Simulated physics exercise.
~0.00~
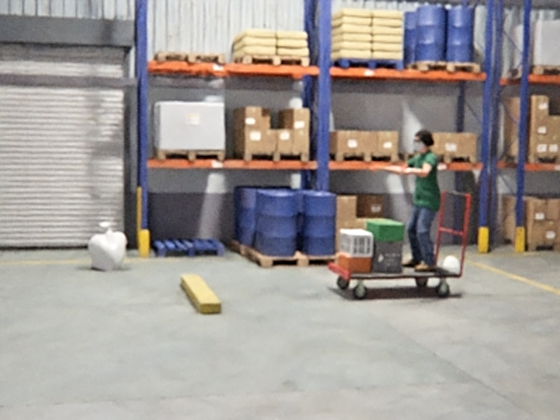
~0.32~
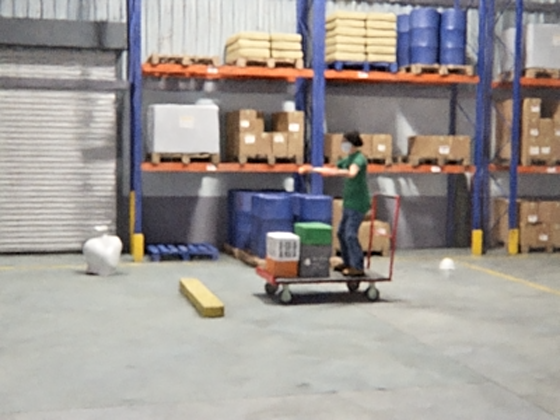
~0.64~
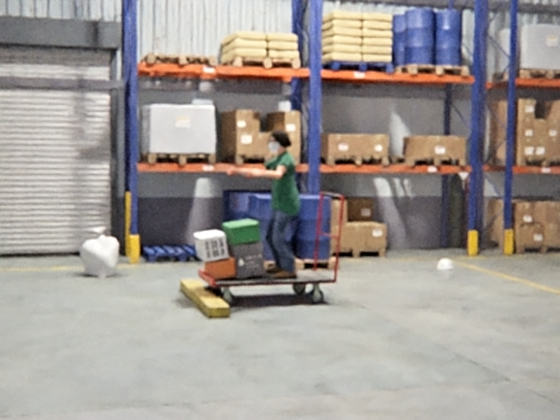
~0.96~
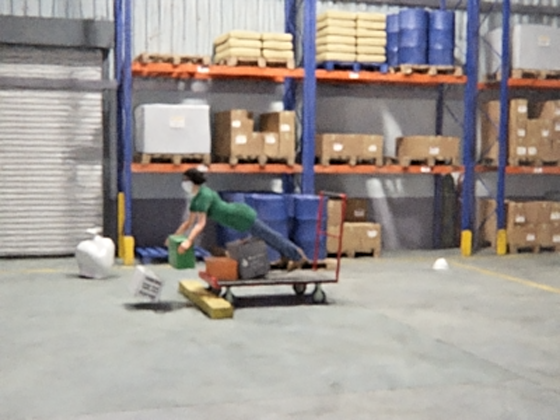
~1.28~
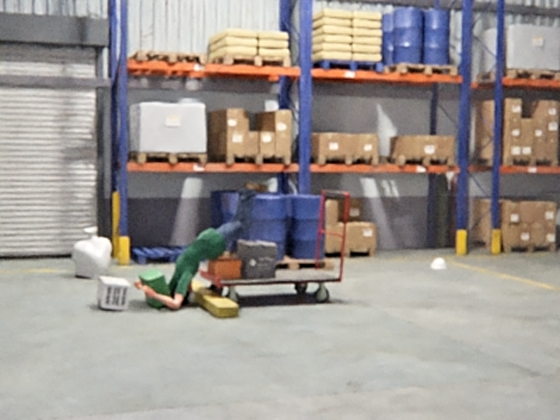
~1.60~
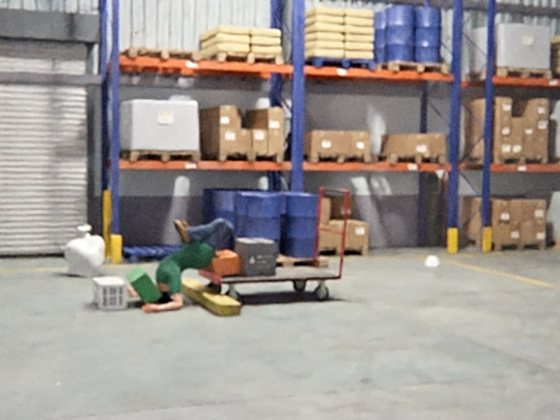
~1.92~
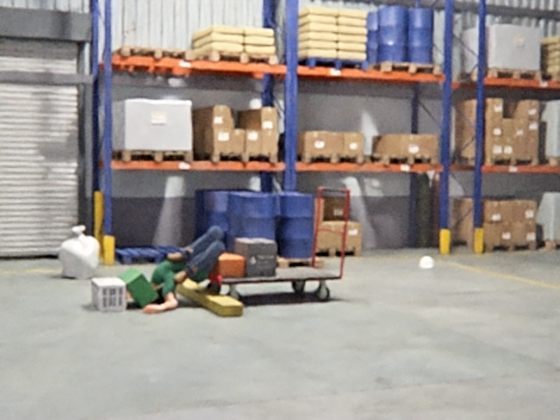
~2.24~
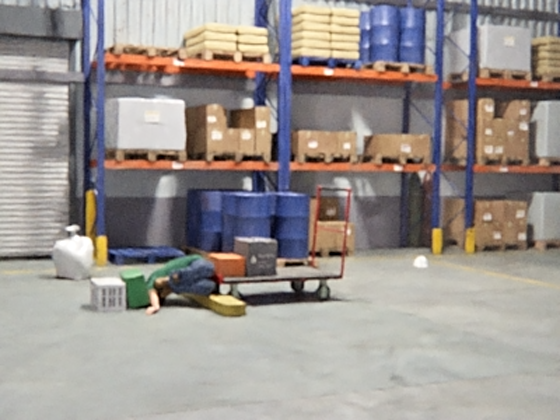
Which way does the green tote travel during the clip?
The green tote travels to the left, first riding on the trolley and then going over its front onto the floor.
